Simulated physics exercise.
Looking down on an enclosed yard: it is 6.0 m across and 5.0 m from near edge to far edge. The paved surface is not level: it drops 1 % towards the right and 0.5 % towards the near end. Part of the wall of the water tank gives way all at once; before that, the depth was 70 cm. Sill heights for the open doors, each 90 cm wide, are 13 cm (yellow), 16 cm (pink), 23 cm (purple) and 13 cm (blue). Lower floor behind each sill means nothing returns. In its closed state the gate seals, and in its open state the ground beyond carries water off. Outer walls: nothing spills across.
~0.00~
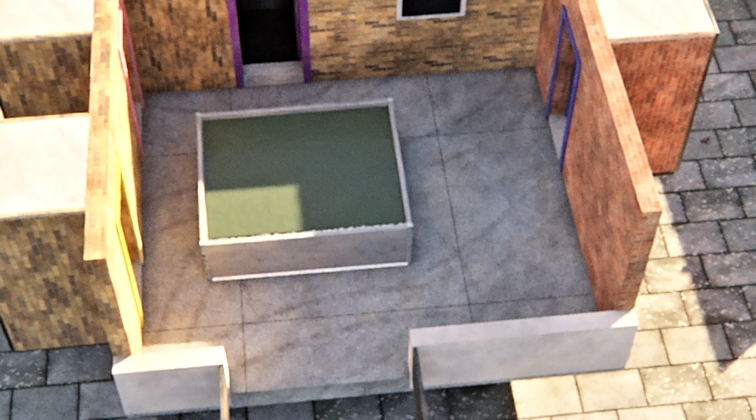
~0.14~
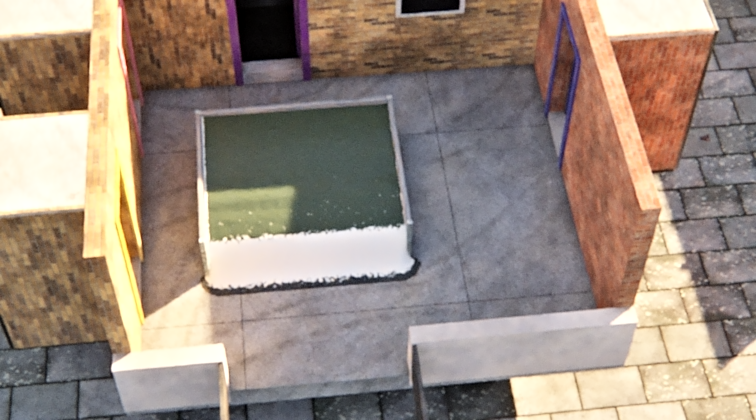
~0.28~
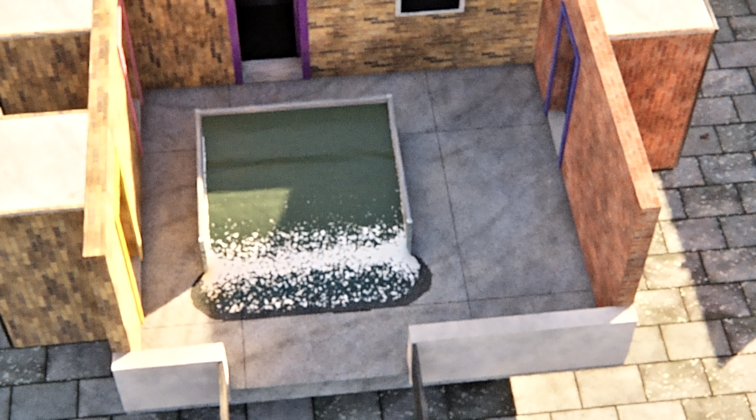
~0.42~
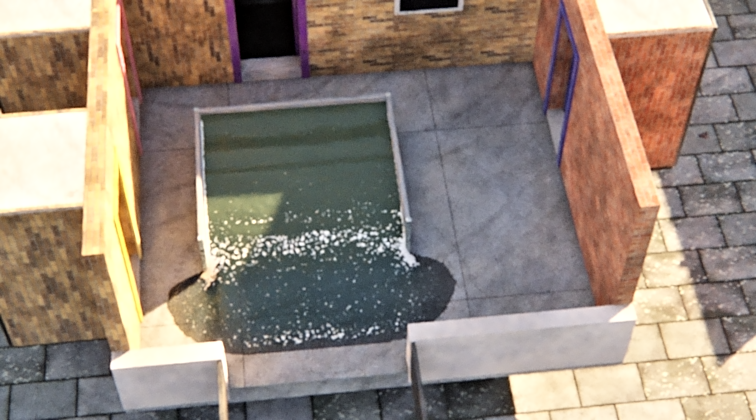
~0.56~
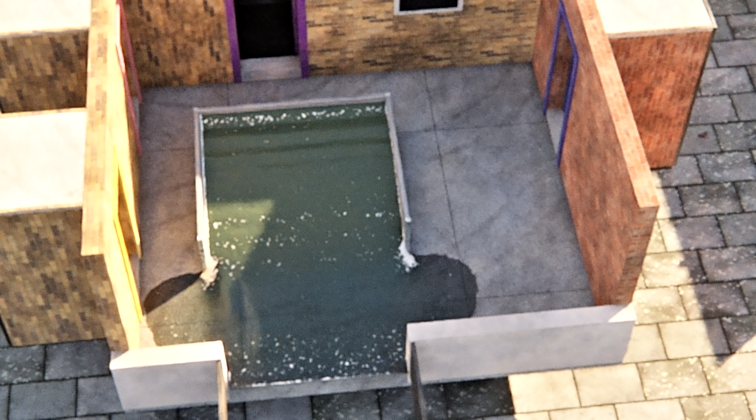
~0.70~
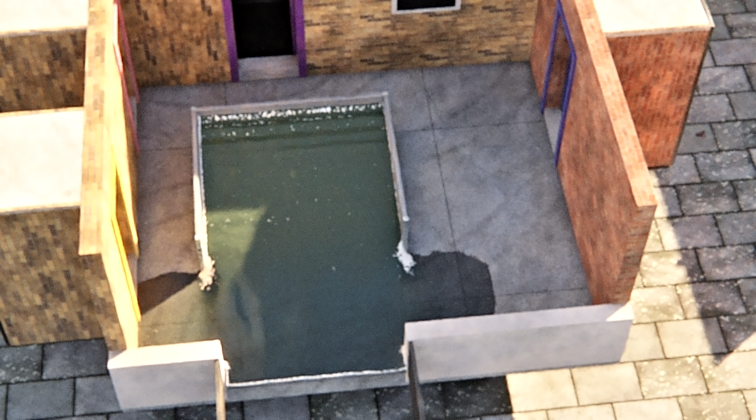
A small paved yard between brick walls is seen from high above, looking down at an angle. A pale-rimmed tank of dark green water sits near the middle, with purple-framed doorways behind and to the right, a yellow-edged wall at left, and low white walls in front. The tank's near side gives way, and water drops in white froth, spreads across the paving and pours into the front opening.
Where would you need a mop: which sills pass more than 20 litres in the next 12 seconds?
At the end, yellow door: The total remains smaller than the cap; pink door: The total remains smaller than the cap; purple door: The total remains smaller than the cap; blue door: The total remains smaller than the cap.
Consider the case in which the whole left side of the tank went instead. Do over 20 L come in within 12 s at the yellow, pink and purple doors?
Outcomes - yellow: Exceeded, pink: Exceeded, purple: Not exceeded.
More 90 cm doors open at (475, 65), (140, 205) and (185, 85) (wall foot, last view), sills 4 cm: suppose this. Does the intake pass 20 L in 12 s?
In that order: Beyond it, short of it, beyond it.
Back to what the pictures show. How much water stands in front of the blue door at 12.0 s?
Around 6.5 cm deep.
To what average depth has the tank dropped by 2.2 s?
Average depth: About 23 cm.
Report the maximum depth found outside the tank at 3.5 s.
Max depth: About 23 centimetres.
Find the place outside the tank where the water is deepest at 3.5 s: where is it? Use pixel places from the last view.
Pixel (598, 337), about.
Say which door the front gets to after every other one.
Lab note: Last arrival at the purple door.
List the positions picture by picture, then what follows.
The first picture shows still water, 70 cm deep, in the water tank at (301, 173).
In the second picture, the front is at (414, 262), 1.4 m from the gap at (308, 255); 0.7 m2 of floor is under water; 70 cm left at the back of the water tank.
In the third picture, the front is at (425, 274), 1.6 m from the gap at (308, 255); 1.9 m2 of floor is under water; 70 cm left at the back of the water tank.
In the fourth picture, the front is at (445, 290), 1.9 m from the gap at (307, 255); 4.0 m2 of floor is under water; 70 cm left at the back of the water tank.
In the fifth picture, water pours out at (306, 255) and has run 2.2 m, to a hidden place; typically 10 cm deep outside, 65 cm at the water tank's back.
In the sixth picture, water pours out at (304, 255) and has run 2.6 m, to a hidden place; typically 10 cm deep outside, 59 cm at the water tank's back.
After 1.4 s water covers 35 % of the floor and is deepest (38 cm) near (138, 379); yellow door 3 cm at the sill, 0 L in, pink door not reached, purple door not reached, blue door not reached.
After 2.2 s water covers 40 % of the floor and is deepest (33 cm) near (153, 377); yellow door 11 cm at the sill, 0 L in, pink door not reached, purple door not reached, blue door not reached.
After 3.5 s water covers 65 % of the floor and is deepest (23 cm) near (598, 337); yellow door 8 cm at the sill, 0 L in, pink door 3 cm at the sill, 0 L in, purple door not reached, blue door 3 cm at the sill, 0 L in.
After 7.0 s water covers 95 % of the floor and is deepest (14 cm) near (348, 126); yellow door 4 cm at the sill, 0 L in, pink door 7 cm at the sill, 0 L in, purple door 4 cm at the sill, 0 L in, blue door 3 cm at the sill, 0 L in.
After 12.0 s water covers 95 % of the floor and is deepest (11 cm) near (581, 270); yellow door 1 cm at the sill, 0 L in, pink door 5 cm at the sill, 0 L in, purple door 5 cm at the sill, 0 L in, blue door 6 cm at the sill, 0 L in.
